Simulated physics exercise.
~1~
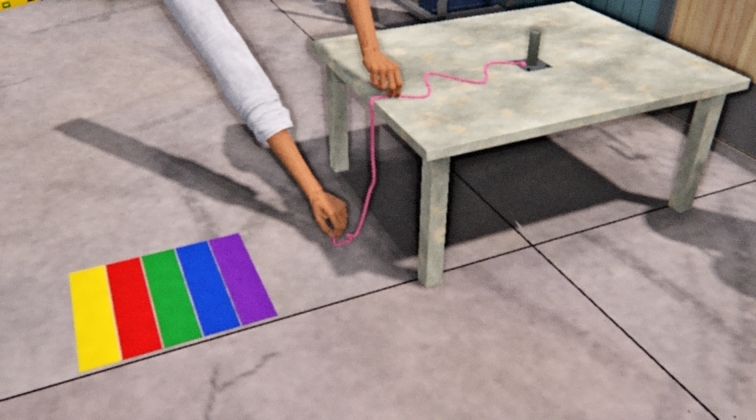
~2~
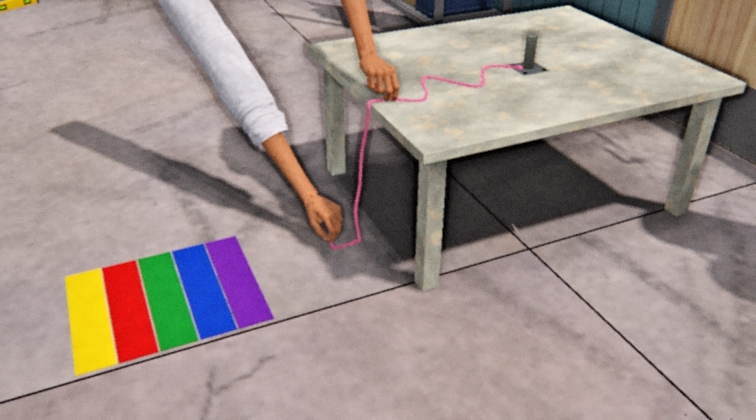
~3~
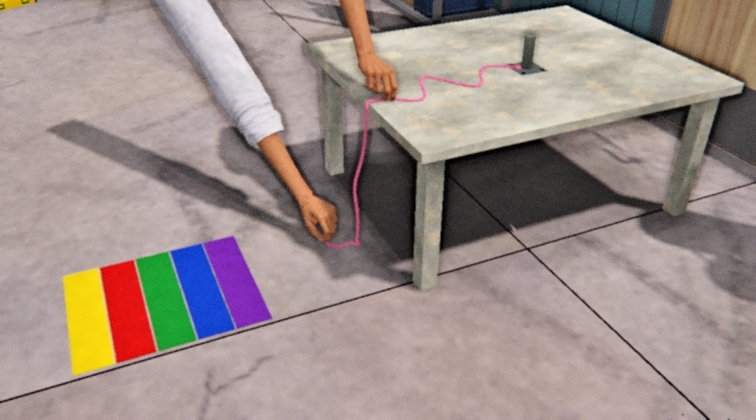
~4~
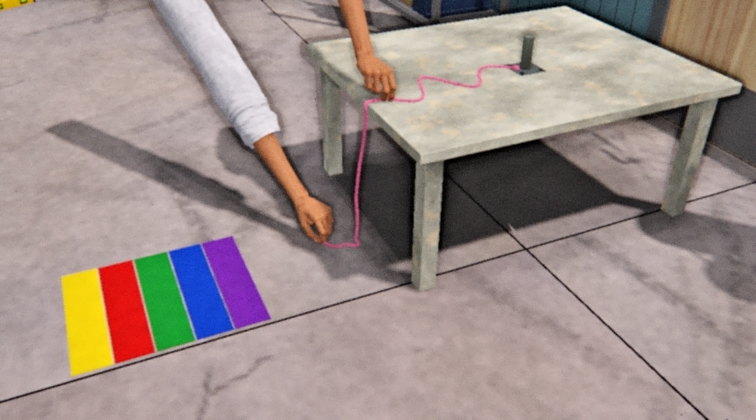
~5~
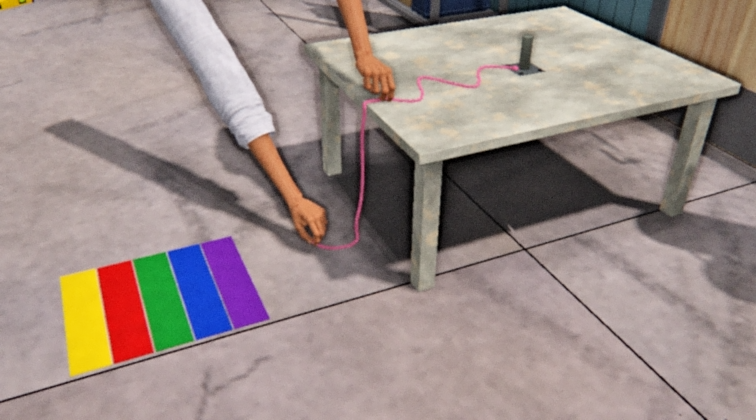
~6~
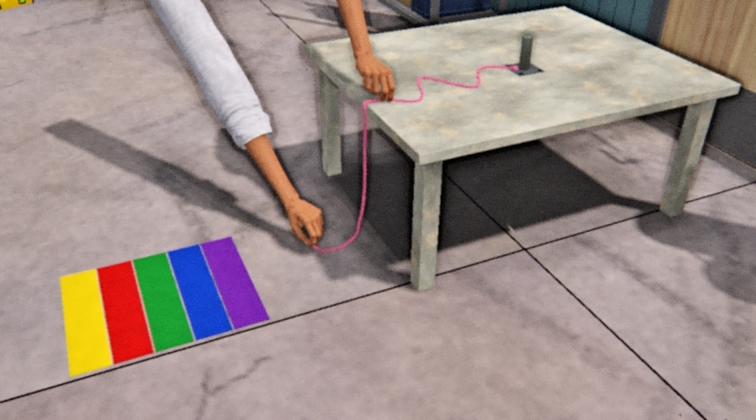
Beside a low table, a hand slowly draws a pink cord's end slightly left.
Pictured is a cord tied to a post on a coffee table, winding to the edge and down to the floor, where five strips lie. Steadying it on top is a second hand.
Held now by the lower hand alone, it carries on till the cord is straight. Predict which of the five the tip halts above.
I expect it over the red strip.
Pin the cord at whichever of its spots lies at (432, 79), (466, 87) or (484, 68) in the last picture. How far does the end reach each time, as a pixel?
It ends up near (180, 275) the first time, (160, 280) the second and (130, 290) the third.
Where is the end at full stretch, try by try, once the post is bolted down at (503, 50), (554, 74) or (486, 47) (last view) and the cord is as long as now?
Around (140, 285), then (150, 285), then (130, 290).
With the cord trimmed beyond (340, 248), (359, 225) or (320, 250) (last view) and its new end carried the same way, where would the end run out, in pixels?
Roughly at (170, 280) for the first, (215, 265) for the second and (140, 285) for the third.
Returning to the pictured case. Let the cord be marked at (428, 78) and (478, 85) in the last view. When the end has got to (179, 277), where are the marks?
They end up close to (398, 95) and (449, 84).
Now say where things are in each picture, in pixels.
In the first picture, end (334, 235); purple (253, 303); blue (216, 314); green (178, 324); red (139, 335); yellow (98, 346).
In the second picture, end (329, 239); cord through (488, 67) (464, 85) (425, 89) (379, 101) (361, 169) (358, 229).
In the third picture, end (324, 240).
In the fourth picture, end (319, 241); cord through (485, 67) (461, 85) (422, 89) (376, 101) (359, 169) (357, 230).
In the fifth picture, end (313, 242).
In the sixth picture, end (310, 243); cord through (484, 68) (460, 86) (421, 89) (375, 101) (365, 168) (358, 229).
Early on, end near (179, 277); over blue.
Midway, end near (143, 286); over green.
At the end of the slack, end near (121, 291); over red. The red one.
